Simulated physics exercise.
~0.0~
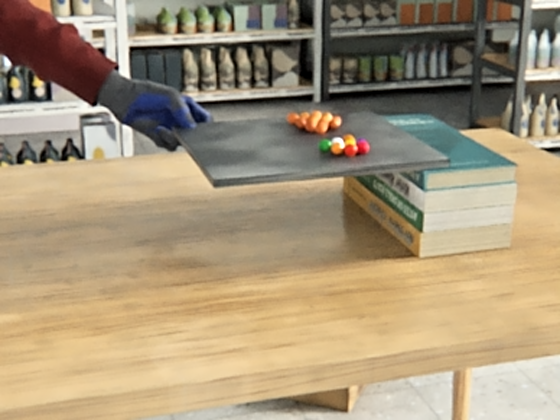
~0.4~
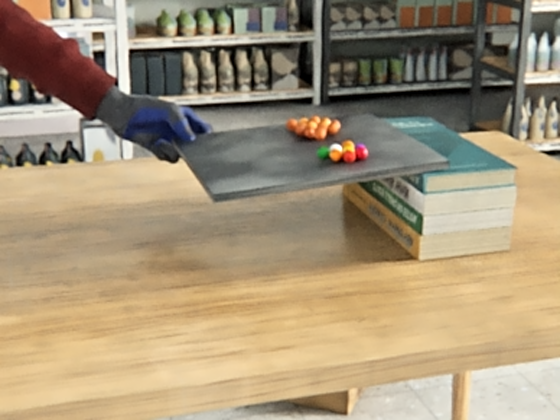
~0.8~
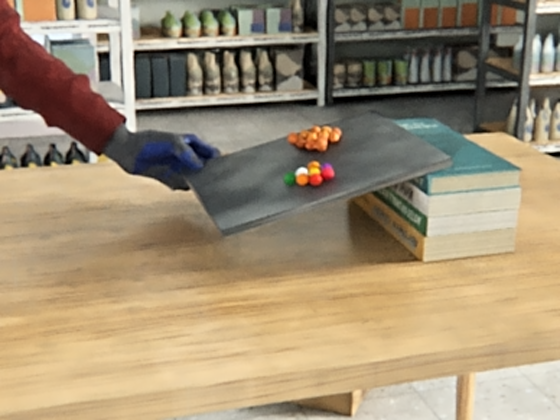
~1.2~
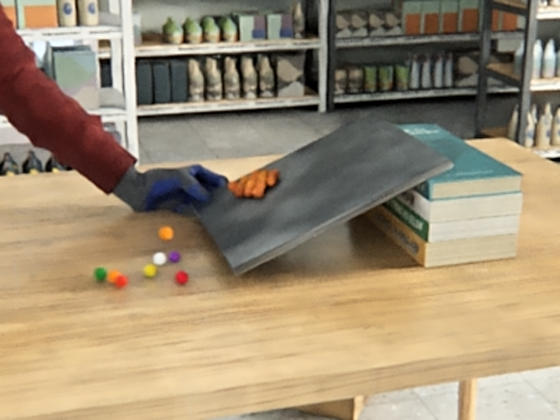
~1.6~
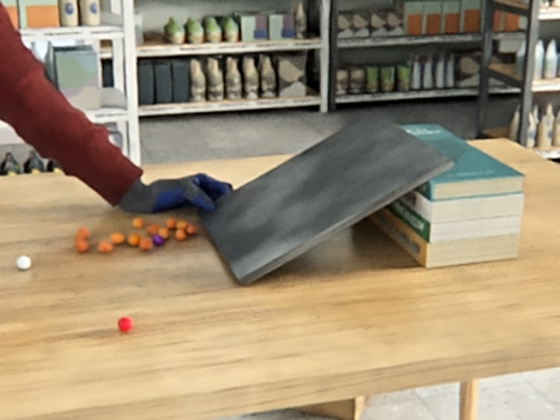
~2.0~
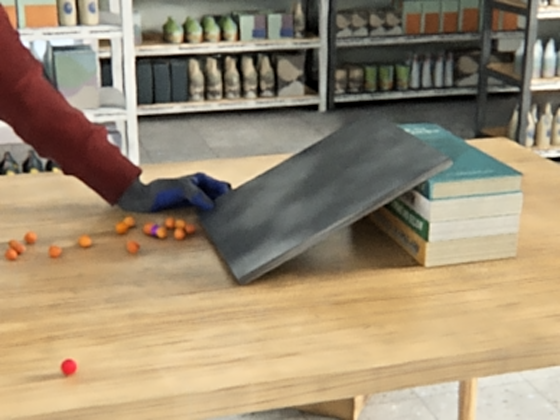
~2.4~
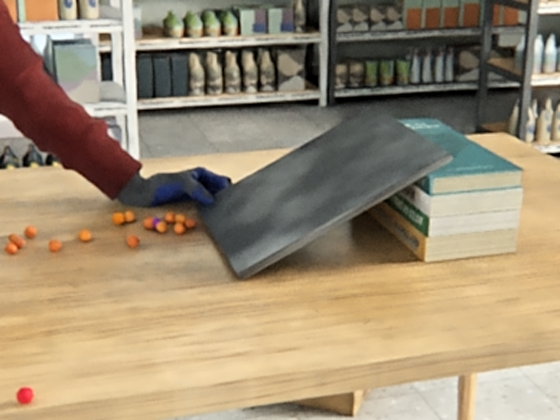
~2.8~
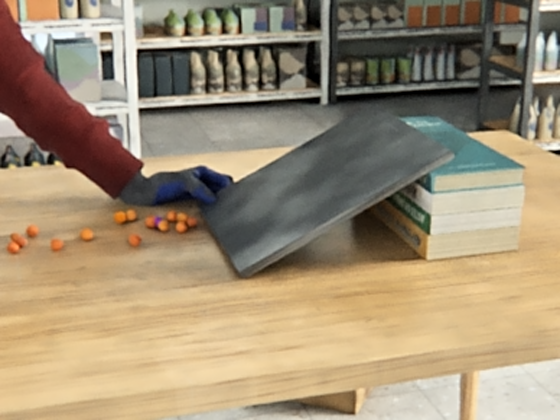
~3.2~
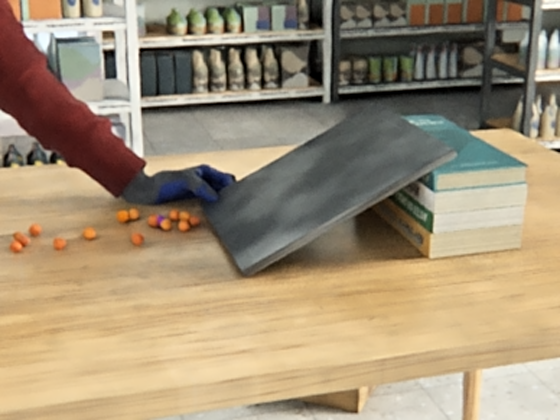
A gloved hand lowers a board, and colourful balls roll off farther than the orange pieces.
